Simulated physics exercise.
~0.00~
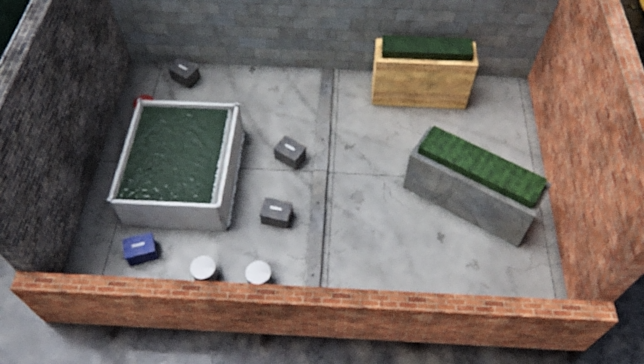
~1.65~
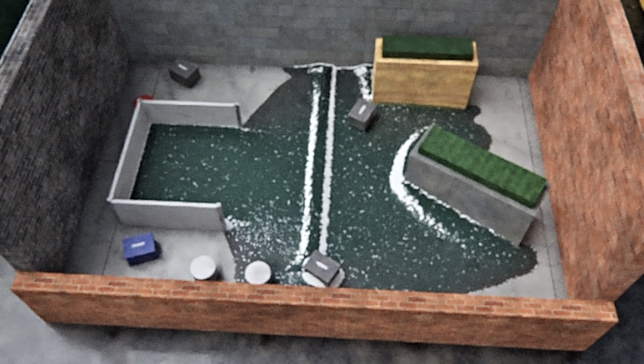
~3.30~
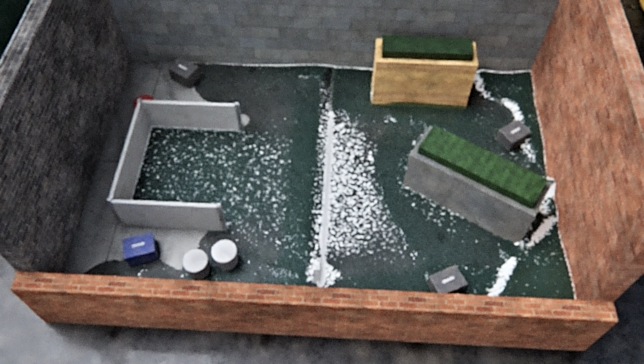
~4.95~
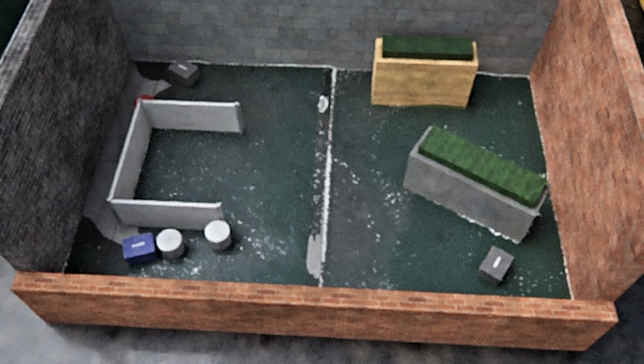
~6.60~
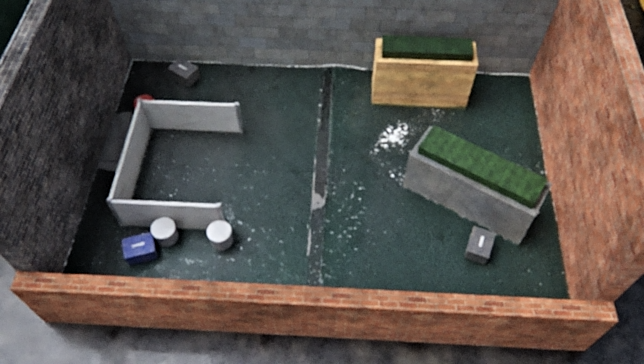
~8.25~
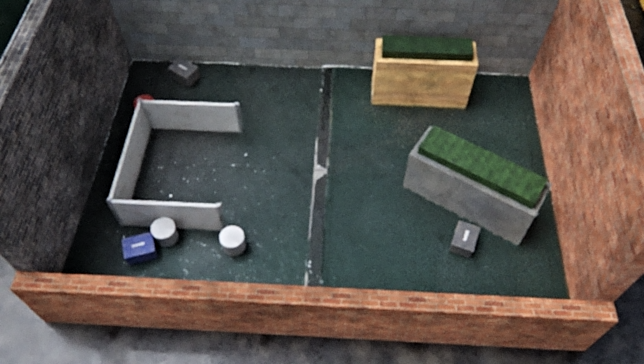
Green water bursts from a tank, floods the walled yard and shifts several loose containers.
